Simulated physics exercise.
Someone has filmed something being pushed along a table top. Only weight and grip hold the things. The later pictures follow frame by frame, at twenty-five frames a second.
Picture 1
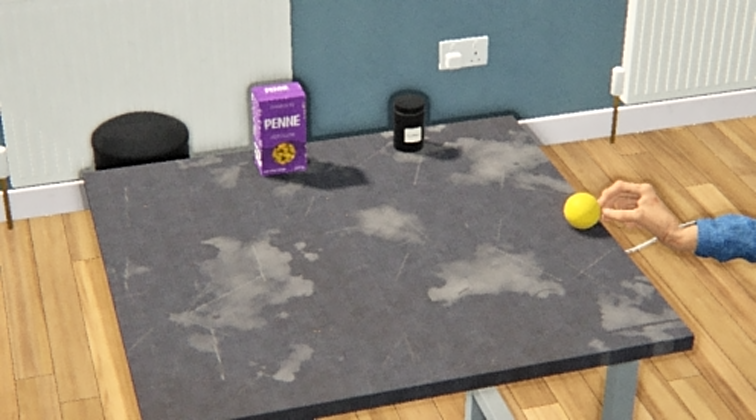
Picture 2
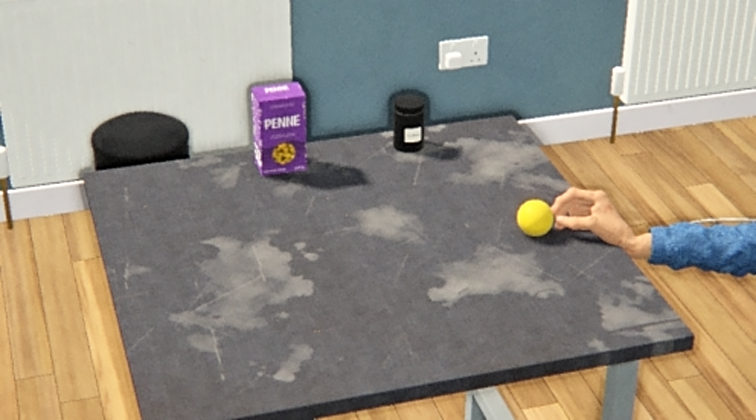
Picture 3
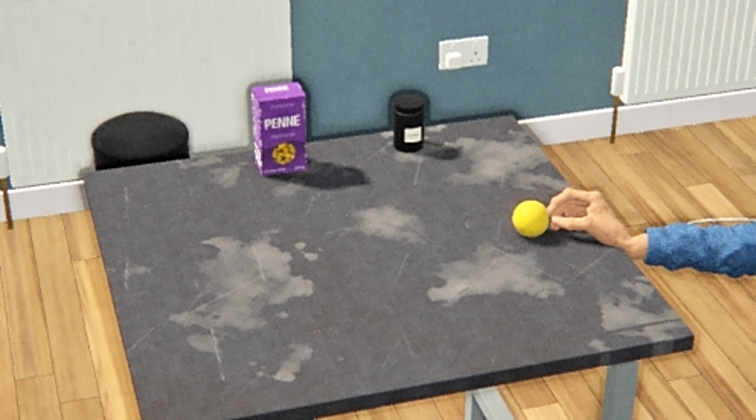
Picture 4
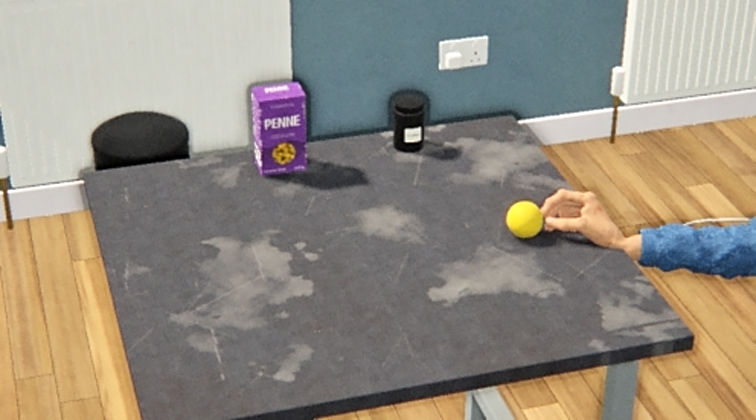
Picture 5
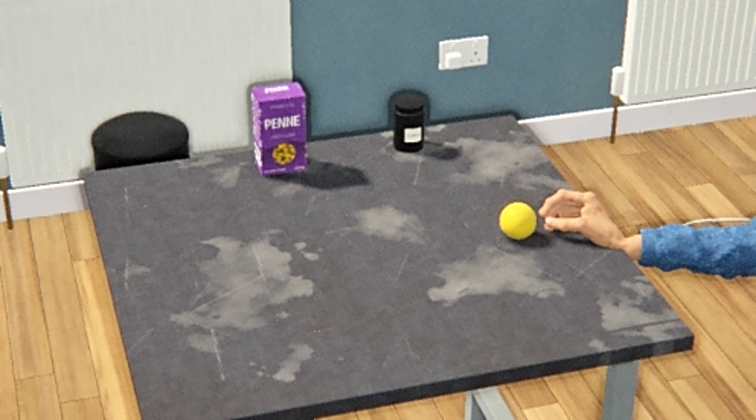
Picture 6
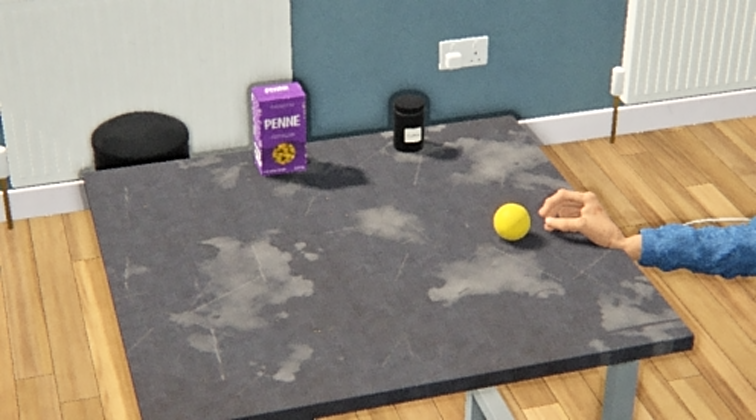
On a dark table top, a hand pushes a yellow lemon left and releases it.
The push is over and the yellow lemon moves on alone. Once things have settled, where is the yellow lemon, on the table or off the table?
The yellow lemon stays on the table.
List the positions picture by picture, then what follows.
Under the hand; yellow lemon (583, 211), in the first picture.
Under the hand; yellow lemon (536, 218), in the second picture.
Under the hand; yellow lemon (532, 219), in the third picture.
Yellow lemon (525, 220), in the fourth picture.
Yellow lemon (518, 221), in the fifth picture.
Yellow lemon (513, 222) moved a little, in the sixth picture.
Then, 0.10 s later than the last frame, yellow lemon moved about its own width near (499, 224).
Then, 0.20 s later than the last frame, yellow lemon moved about its own width near (489, 226).
Then, 0.30 s later than the last frame, yellow lemon moved about its own width near (483, 226).
When it is over, moved from the start, yellow lemon. End places, in pixels of the last picture, yellow lemon near (480, 227).
